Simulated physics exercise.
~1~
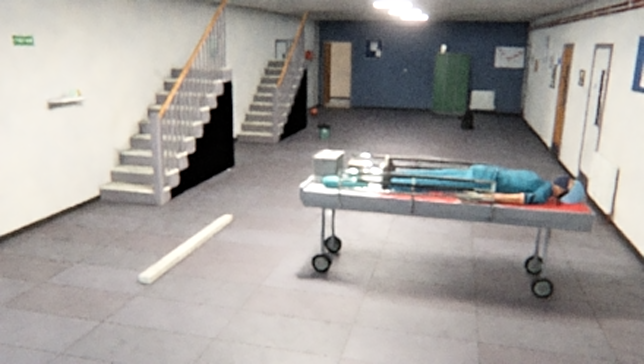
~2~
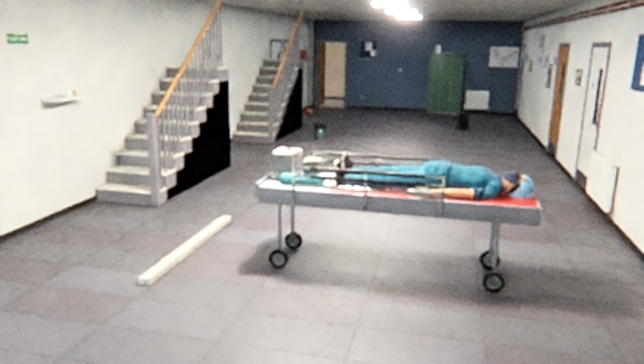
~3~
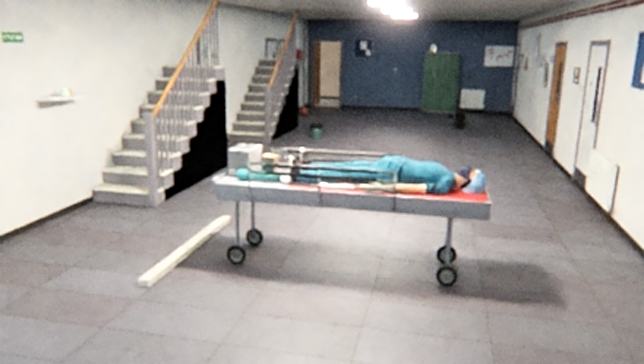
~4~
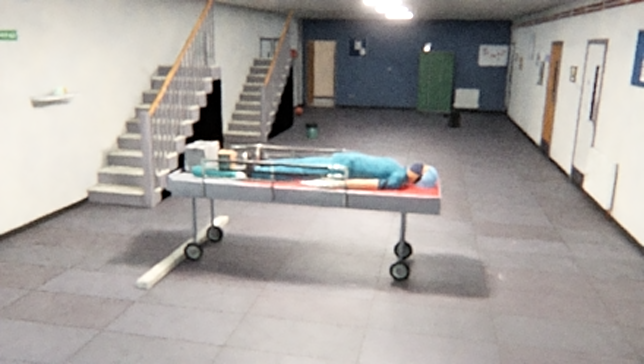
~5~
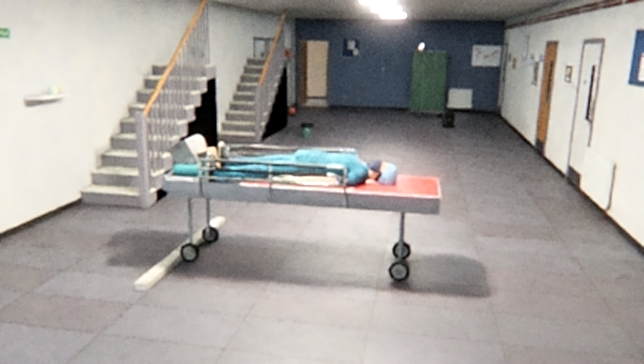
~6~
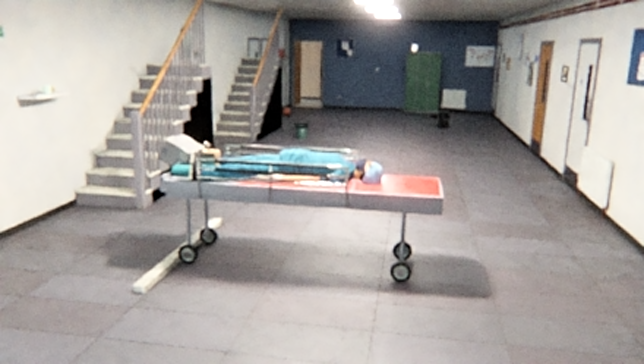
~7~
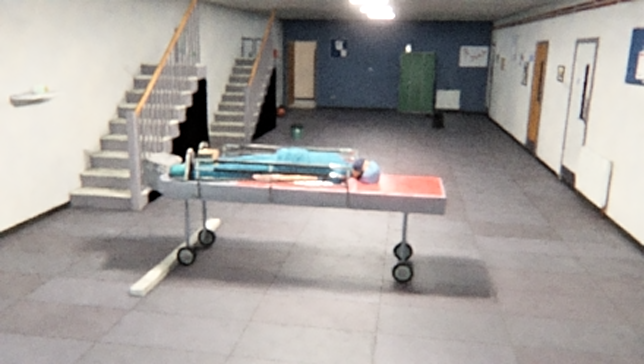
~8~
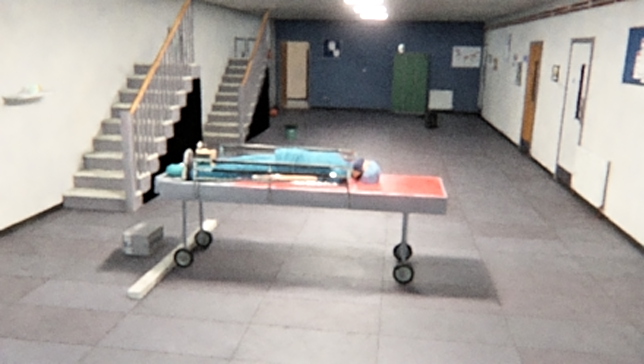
A person in blue lying on a wheeled stretcher rolled left across a hallway until the wheels met a pale bar on the floor and stopped dead; the body slid on toward the foot end, and a grey box tipped over and fell to the floor.
